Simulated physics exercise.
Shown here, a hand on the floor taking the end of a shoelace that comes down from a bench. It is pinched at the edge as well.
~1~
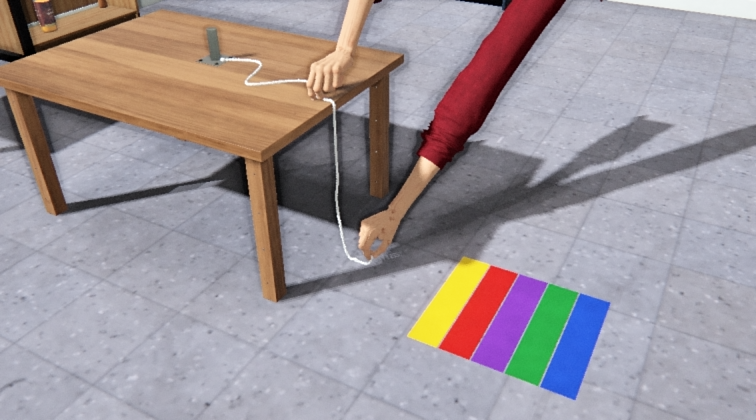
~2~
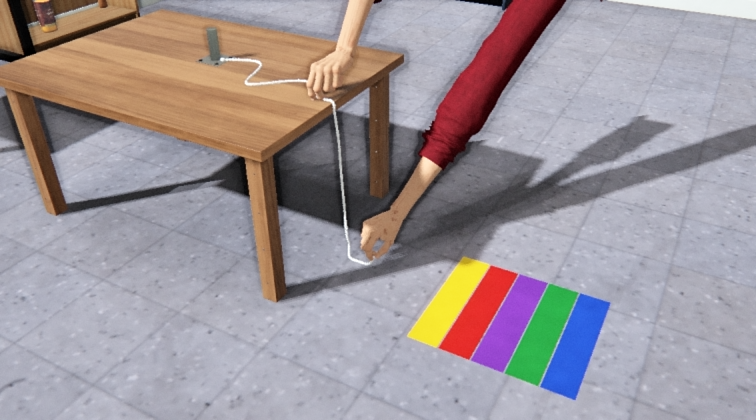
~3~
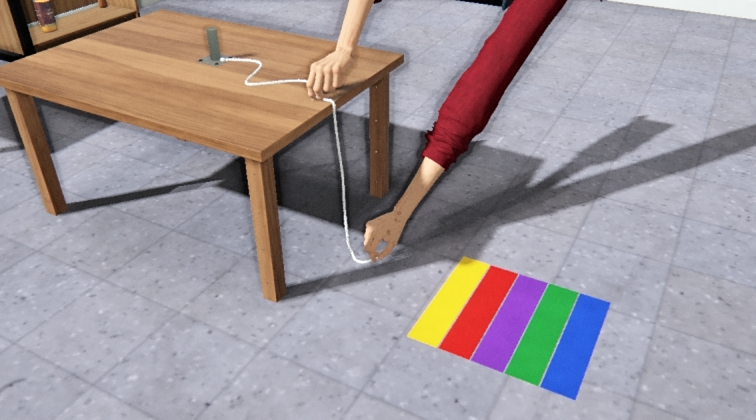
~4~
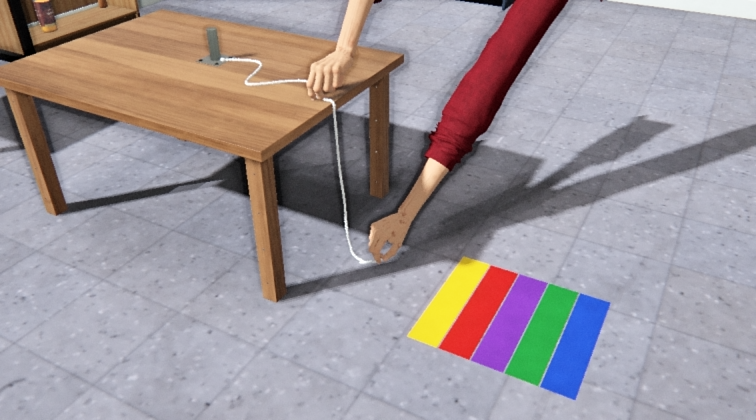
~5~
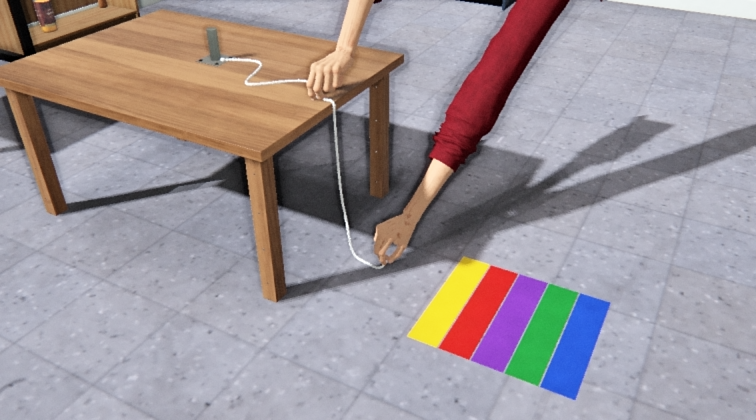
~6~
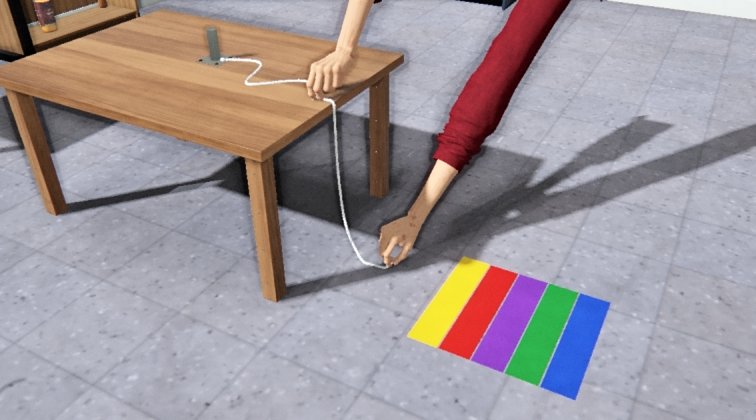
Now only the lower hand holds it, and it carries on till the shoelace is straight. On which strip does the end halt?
The green one.
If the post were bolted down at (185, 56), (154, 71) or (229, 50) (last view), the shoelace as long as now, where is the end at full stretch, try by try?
Near (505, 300), (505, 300) and (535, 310).
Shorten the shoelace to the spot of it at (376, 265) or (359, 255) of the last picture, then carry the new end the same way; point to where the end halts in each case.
In that order: (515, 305) and (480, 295).
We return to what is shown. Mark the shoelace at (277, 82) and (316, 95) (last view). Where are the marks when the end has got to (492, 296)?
Near (311, 92) and (348, 137).
Early on, end near (492, 296); over red.
Midway, end near (527, 308); over purple.
At the end of the slack, end near (550, 316); over green. It halts on the green strip.
